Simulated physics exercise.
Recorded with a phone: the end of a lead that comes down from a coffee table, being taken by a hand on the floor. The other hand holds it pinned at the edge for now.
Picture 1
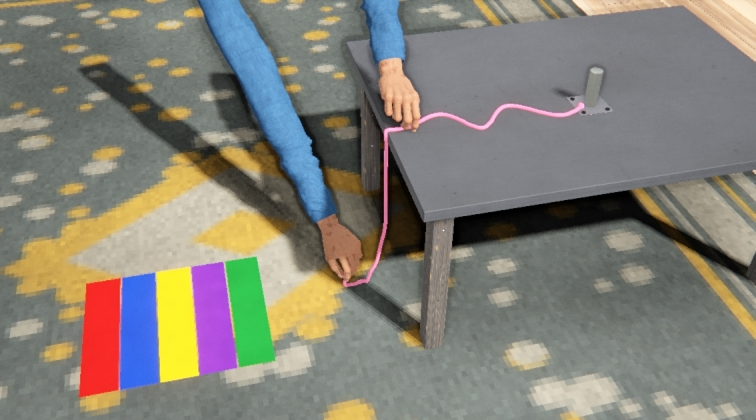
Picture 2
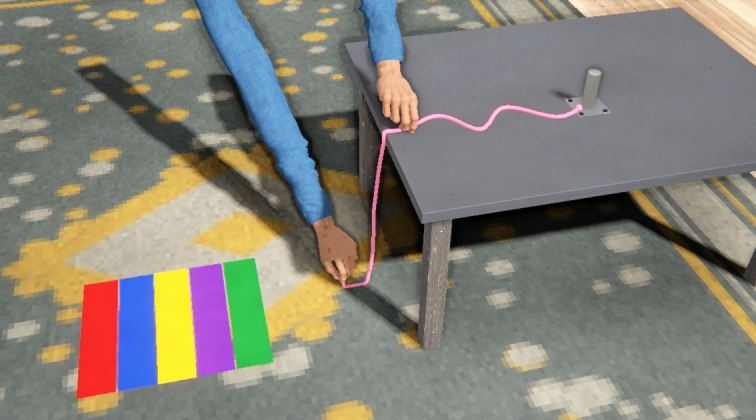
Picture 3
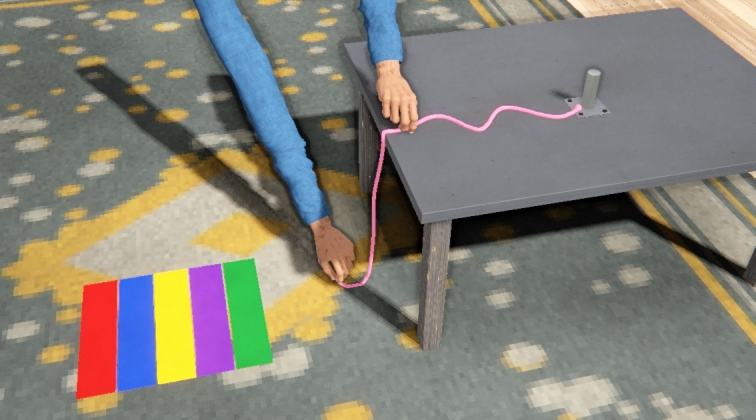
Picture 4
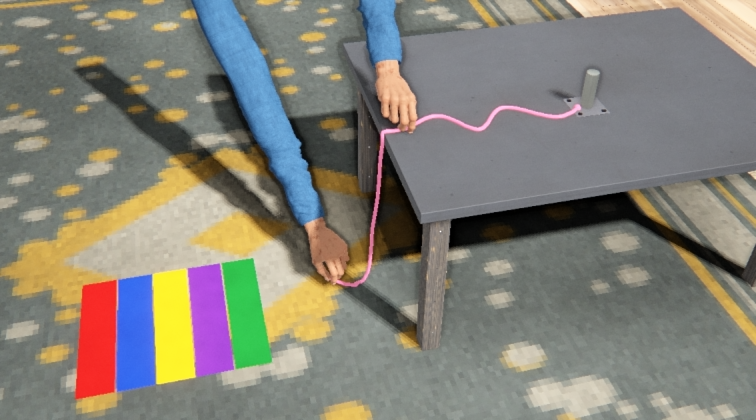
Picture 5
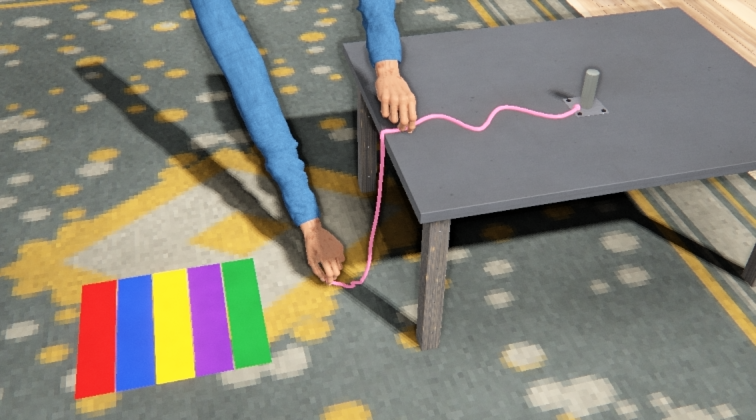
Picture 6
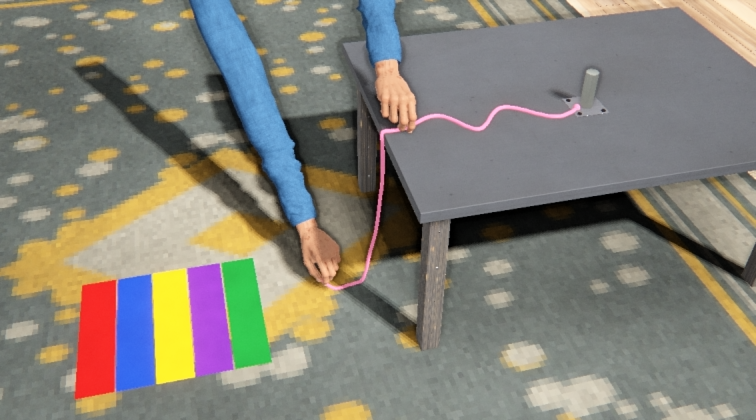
A hand near the floor drew the loose end of a pink lead slightly left, toward the coloured stripes on the carpet, while the other hand held it pinned at the grey table's edge.
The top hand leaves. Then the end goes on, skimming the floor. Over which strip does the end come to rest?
Over the yellow strip.
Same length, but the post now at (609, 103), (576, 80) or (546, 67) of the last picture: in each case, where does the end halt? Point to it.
The three places are (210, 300), (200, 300) and (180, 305), in that order.
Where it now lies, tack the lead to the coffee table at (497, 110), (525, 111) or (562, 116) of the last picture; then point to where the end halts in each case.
(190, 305), (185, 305) and (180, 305).
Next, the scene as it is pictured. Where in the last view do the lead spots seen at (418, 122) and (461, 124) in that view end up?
Result - first point (382, 138), second point (429, 127).
Soon after, end near (231, 296); over green.
After that, end near (193, 303); over purple.
At the stop, end near (173, 306); over yellow. The end stops over the yellow strip.
